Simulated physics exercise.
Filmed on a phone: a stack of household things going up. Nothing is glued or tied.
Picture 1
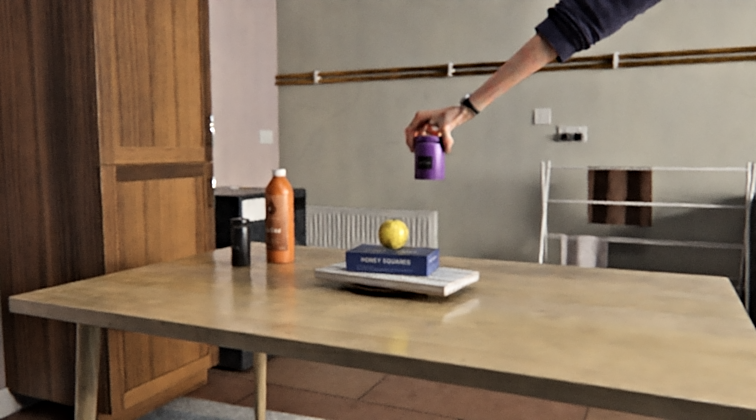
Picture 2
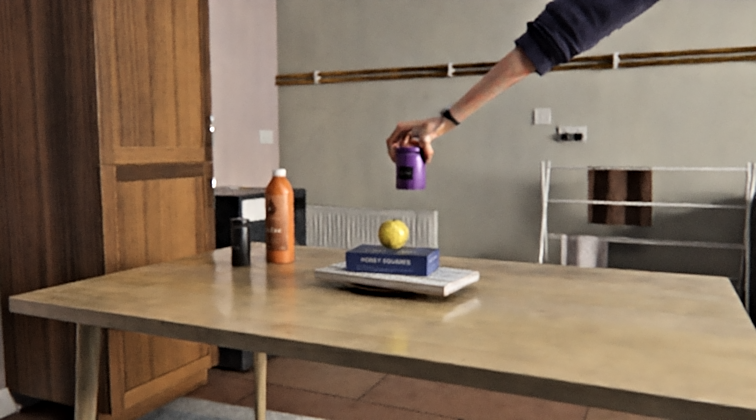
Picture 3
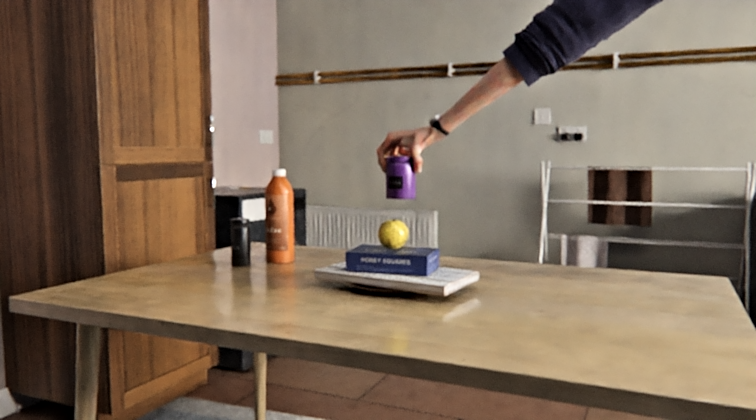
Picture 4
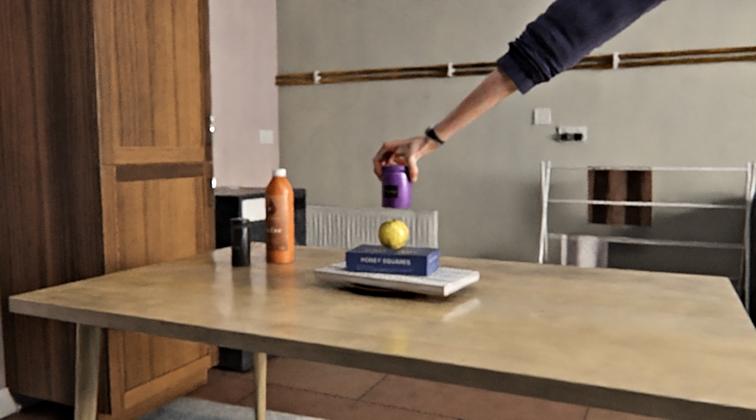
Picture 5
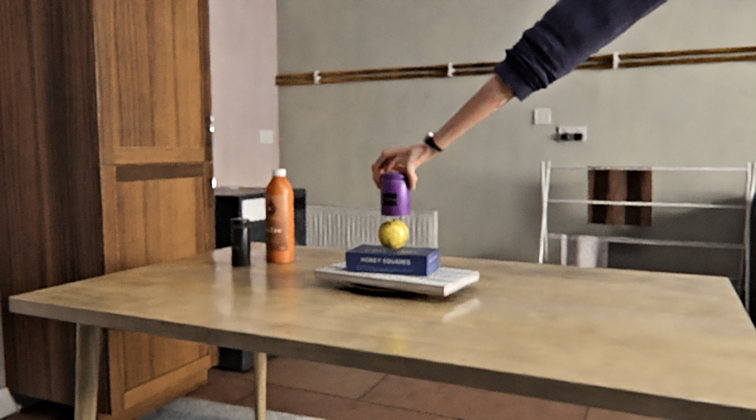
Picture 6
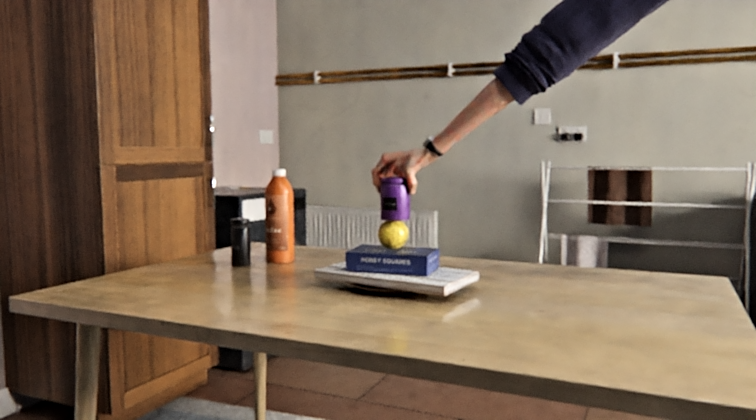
A hand lowering a purple jar onto a yellow apple atop a blue box and white board on a wooden table.
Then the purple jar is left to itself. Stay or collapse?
Here the pile comes apart.
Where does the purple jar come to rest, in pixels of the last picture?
Around (507, 285).
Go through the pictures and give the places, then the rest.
On its way; purple jar (430, 158); black shaker (241, 242), in the first frame.
On its way; purple jar (411, 168); white board (396, 275), in the second frame.
On its way; purple jar (401, 178); yellow apple (393, 234), in the third frame.
On its way; purple jar (397, 187); black shaker (241, 242), in the fourth frame.
On its way; purple jar (395, 194); white board (396, 275), in the fifth frame.
Set down, still held; purple jar (395, 199); yellow apple (393, 234), in the sixth frame.
Then, 0.60 s past the last view, purple jar now fallen.
Then, 0.70 s past the last view, things are still on the move.
Finally, fallen, purple jar; the other 6 still in place. Final places as the last picture's camera would see them, purple jar near (507, 285). The pile gives way.
